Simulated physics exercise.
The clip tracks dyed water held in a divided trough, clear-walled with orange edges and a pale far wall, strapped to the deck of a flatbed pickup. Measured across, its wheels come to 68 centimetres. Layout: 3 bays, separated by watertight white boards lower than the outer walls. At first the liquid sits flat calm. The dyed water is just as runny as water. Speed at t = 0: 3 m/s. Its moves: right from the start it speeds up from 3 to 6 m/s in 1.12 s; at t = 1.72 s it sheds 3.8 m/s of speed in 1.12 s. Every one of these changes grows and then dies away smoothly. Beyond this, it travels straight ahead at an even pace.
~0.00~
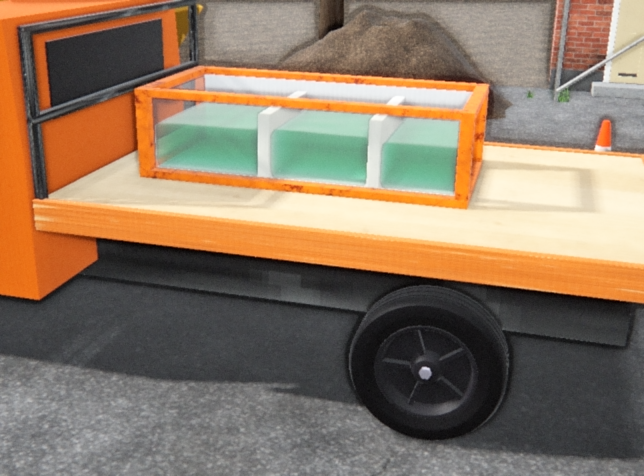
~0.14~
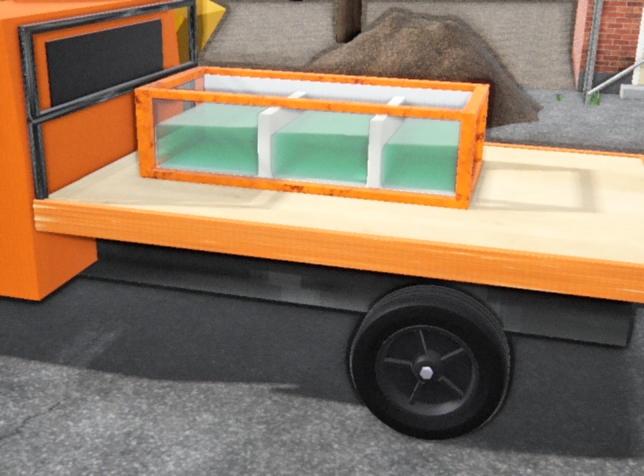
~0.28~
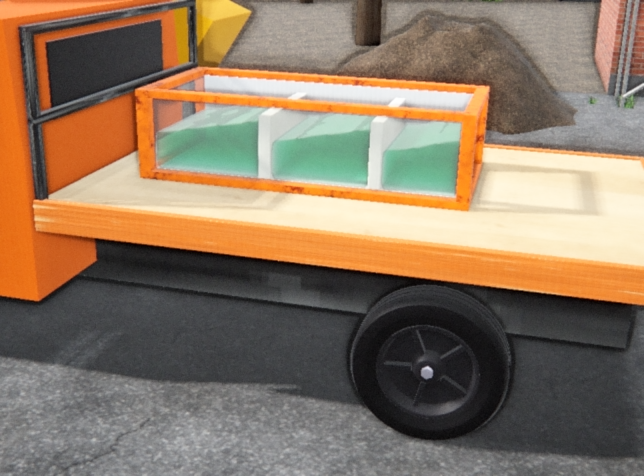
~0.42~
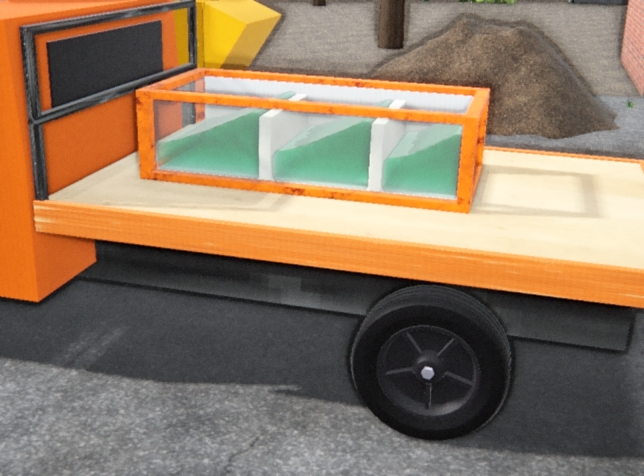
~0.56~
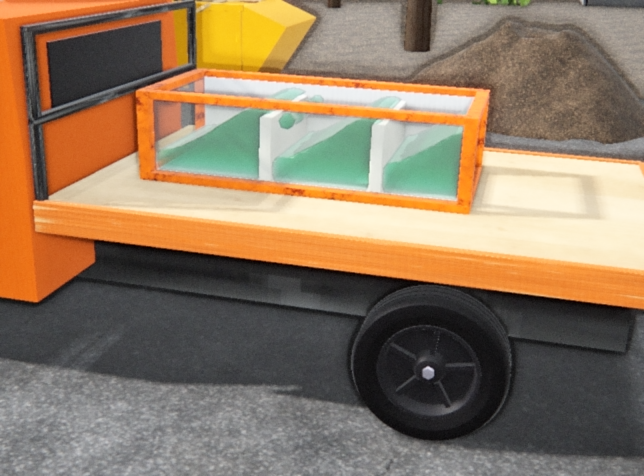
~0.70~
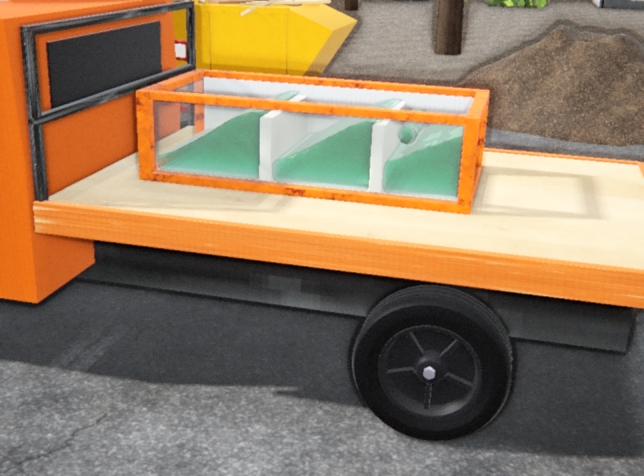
At the start, green liquid lies flat in a clear, orange-edged trough with three compartments on a flatbed vehicle. As the background slides rightward behind the vehicle, the liquid tilts, climbing toward the right of each compartment, and small blobs rise above the slanted surfaces late on.
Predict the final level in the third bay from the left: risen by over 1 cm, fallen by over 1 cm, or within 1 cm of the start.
My guess is it neither gains nor loses.
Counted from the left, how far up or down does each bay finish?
In cm: 0, 2 down, 0.
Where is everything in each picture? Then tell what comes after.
Surface heights from the left, (212, 122), (317, 131), (416, 139); board top at (263, 115) and (375, 122); the front is on the left, levels are read along the near wall; a wheel hub at (424, 378), in the first picture.
Surface heights from the left, (212, 123), (317, 131), (417, 139), in the second picture.
Surface heights from the left, (212, 124), (318, 134), (417, 145), in the third picture.
Surface heights from the left, (213, 126), (319, 138), (418, 148), in the fourth picture.
Surface heights from the left, (213, 128), (319, 139), (419, 148), in the fifth picture.
Surface heights from the left, (213, 128), (319, 134), (419, 144); a wheel hub at (428, 378), in the sixth picture.
By 1.40 s the mean depths from the left are 21, 24, 25 cm.
By 2.30 s the mean depths from the left are 22, 22, 23 cm.
By 3.40 s the mean depths from the left are 23, 21, 23 cm; 3 per cent is out, over the front.
By 5.82 s the mean depths from the left are 23, 21, 23 cm; 3 per cent is out, over the front.
